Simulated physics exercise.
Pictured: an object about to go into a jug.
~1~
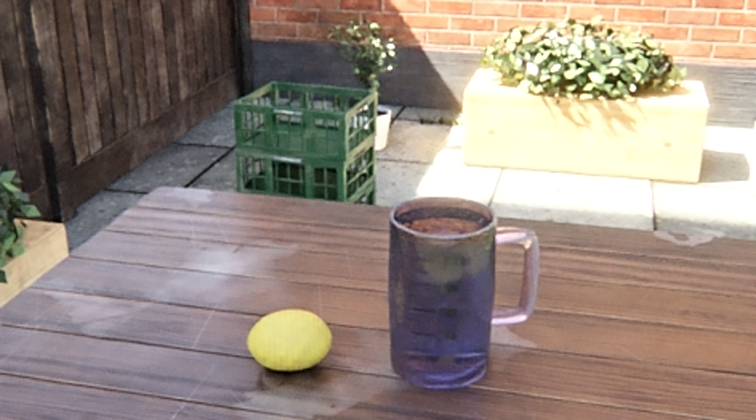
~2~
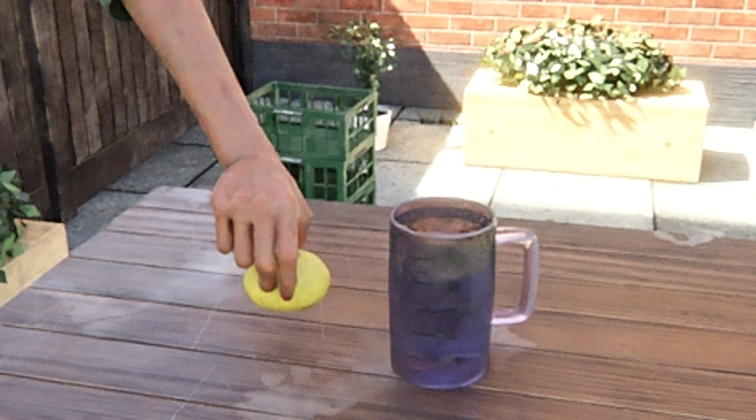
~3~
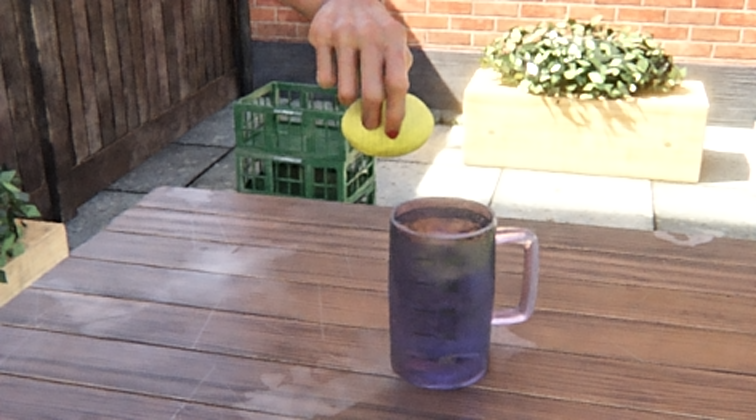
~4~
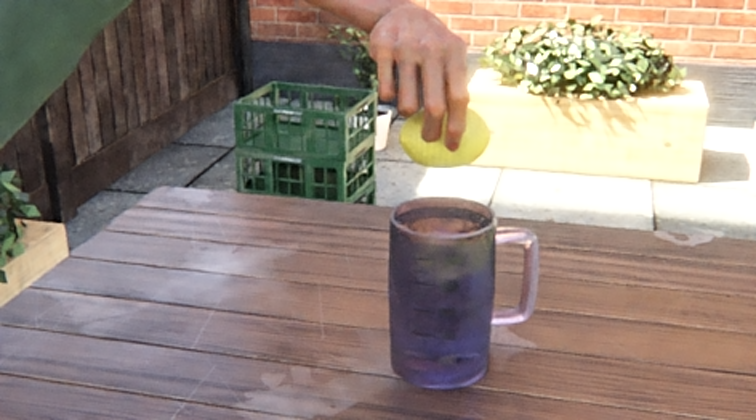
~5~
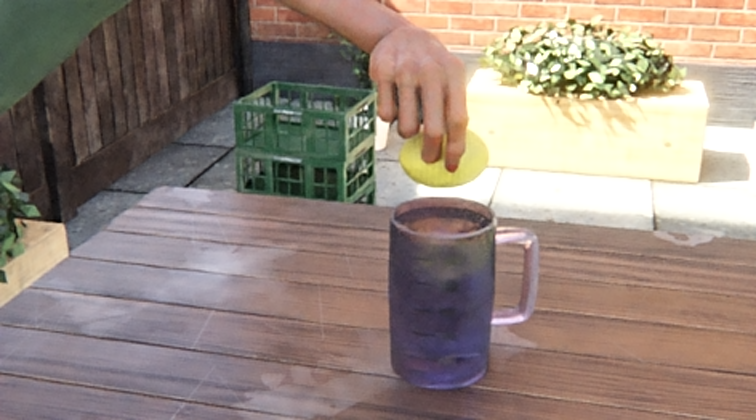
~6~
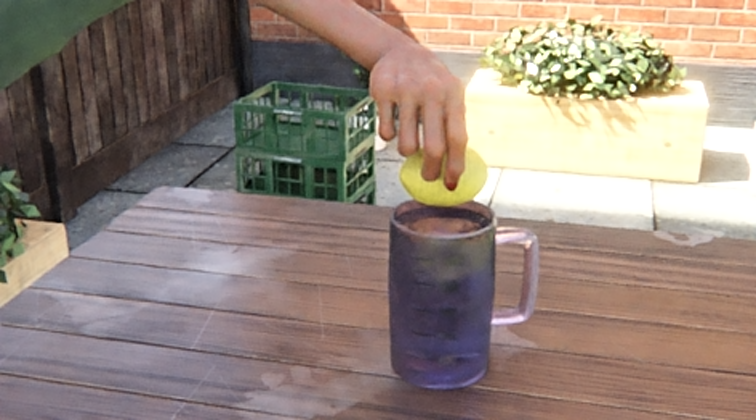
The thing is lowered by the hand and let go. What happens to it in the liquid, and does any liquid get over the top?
Outcome: Dyed water: Remains on the surface; jug: Some liquid gets over the top.
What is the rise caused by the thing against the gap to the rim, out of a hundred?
Ratio: About 200 in a hundred.
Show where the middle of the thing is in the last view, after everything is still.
Roughly at pixel (443, 234).
Shortly, the lemon enters the dyed water; the jug is full to the brim.
Then, the lemon comes up again; the jug is full to the brim; the top is wet.
At the finish, the lemon bobs at the top; the jug is full to the brim; the top is wet.
